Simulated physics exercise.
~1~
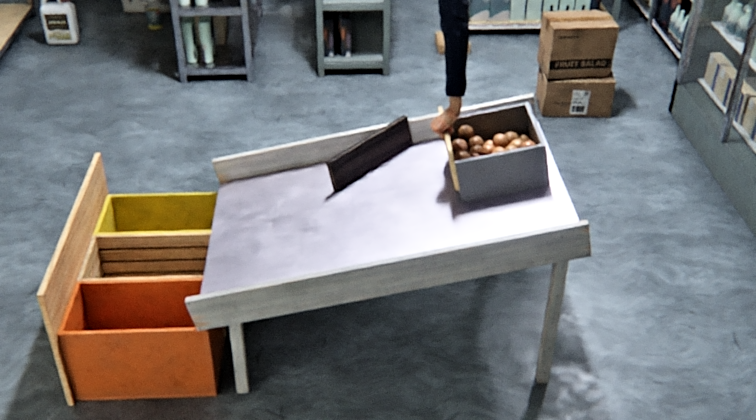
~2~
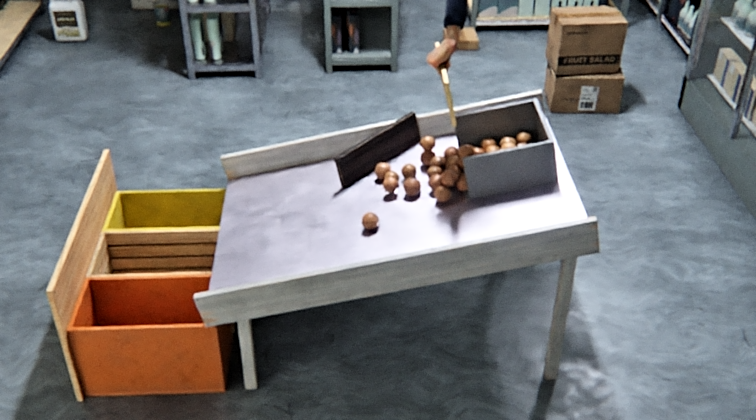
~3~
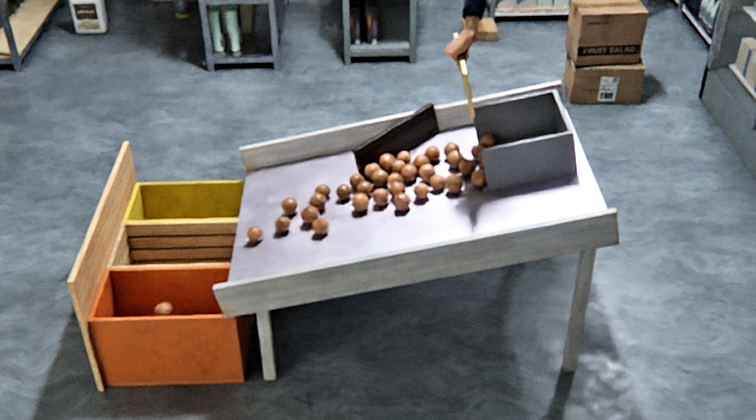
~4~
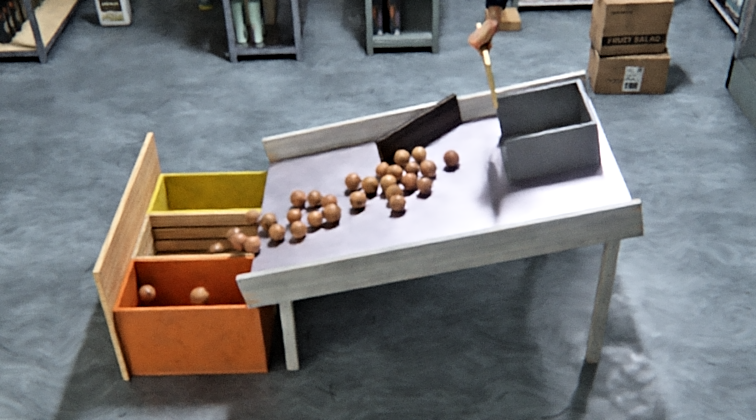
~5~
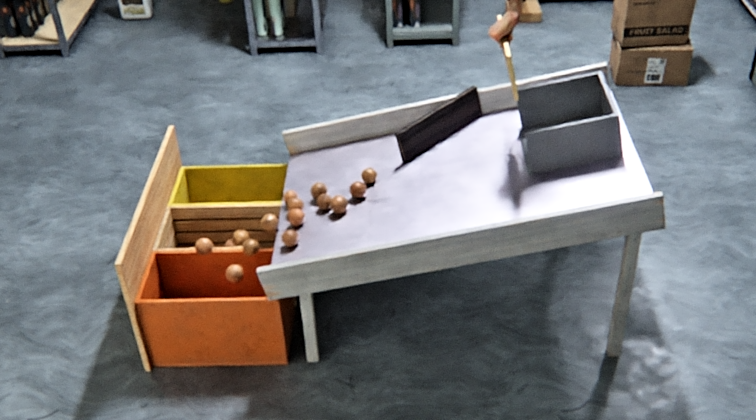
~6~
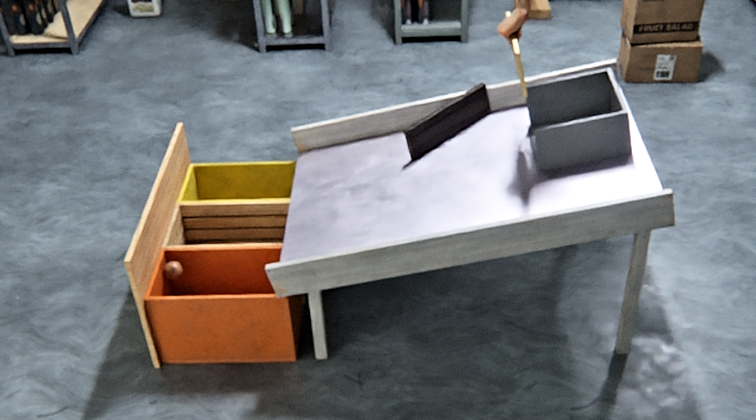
Brown balls roll down a sloping table toward an orange tote after a hand lifts the gate.
